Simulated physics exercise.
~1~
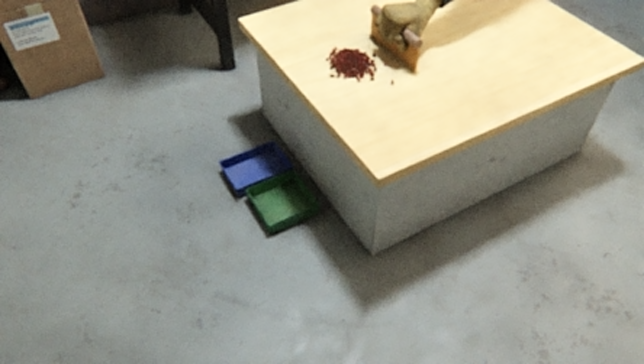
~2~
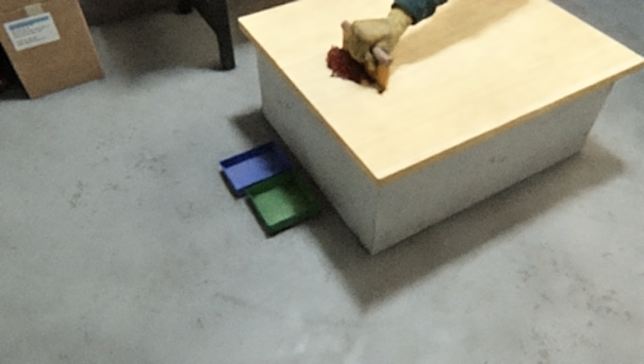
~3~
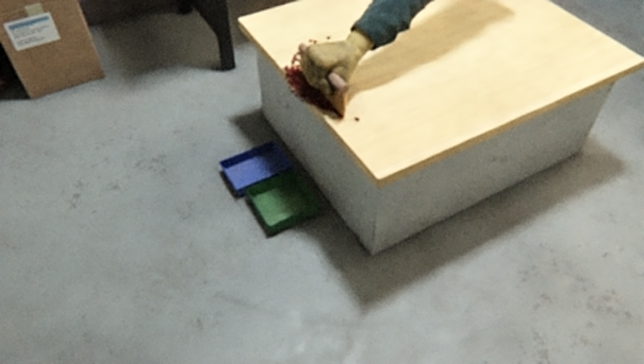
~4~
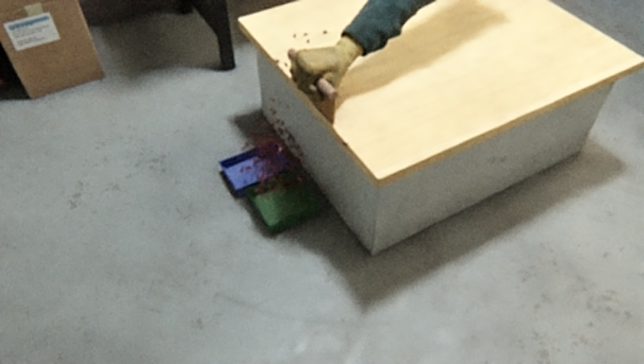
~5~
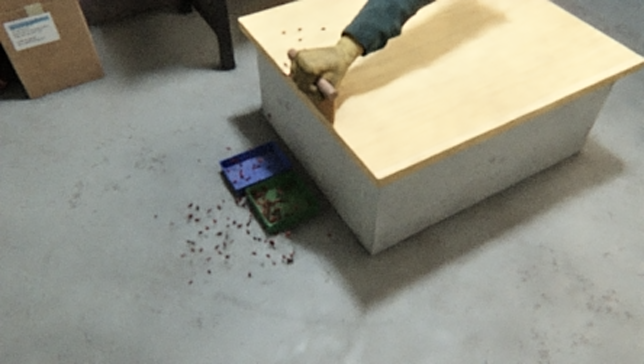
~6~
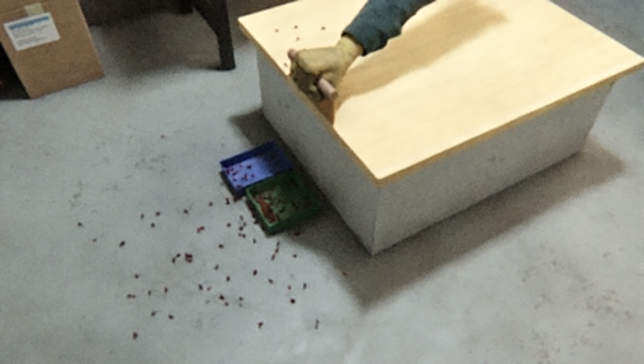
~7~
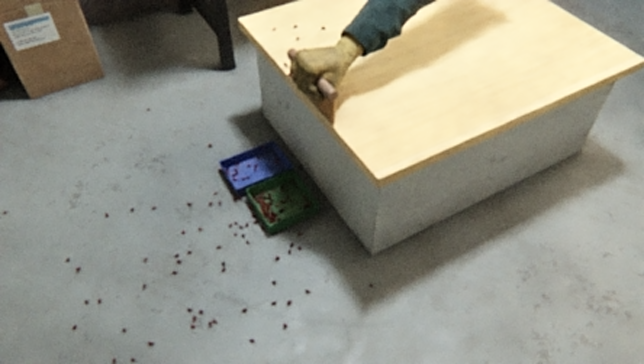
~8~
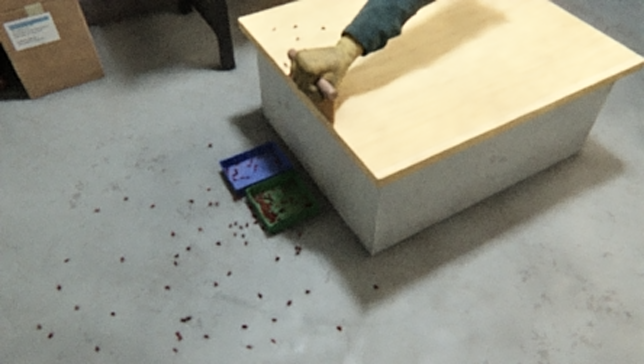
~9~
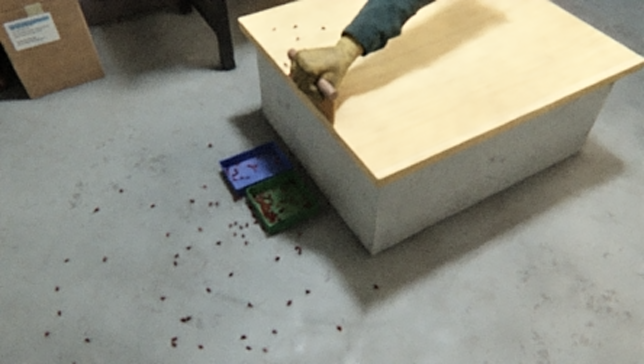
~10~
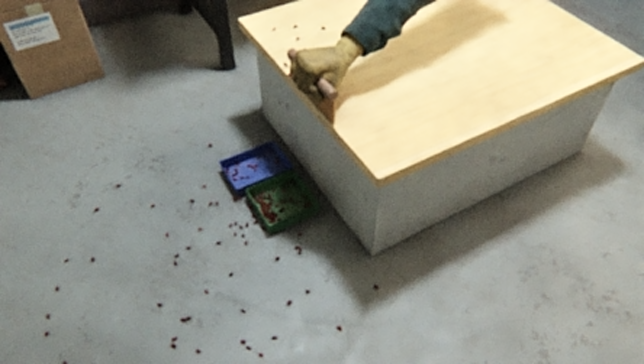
At the start, a gloved hand holds a scraper beside a small heap of dark red beans on a pale tabletop, with a blue tin and a green tin on the grey floor below. The hand pushes the heap left and down toward the near edge. It stops at the edge, and most of the beans spill over in a stream toward the tins. Some land in the tins, while others bounce and scatter across the floor. Finally, the beans lie still, more in the green tin than the blue, with many strewn on the floor and a few left on the table.
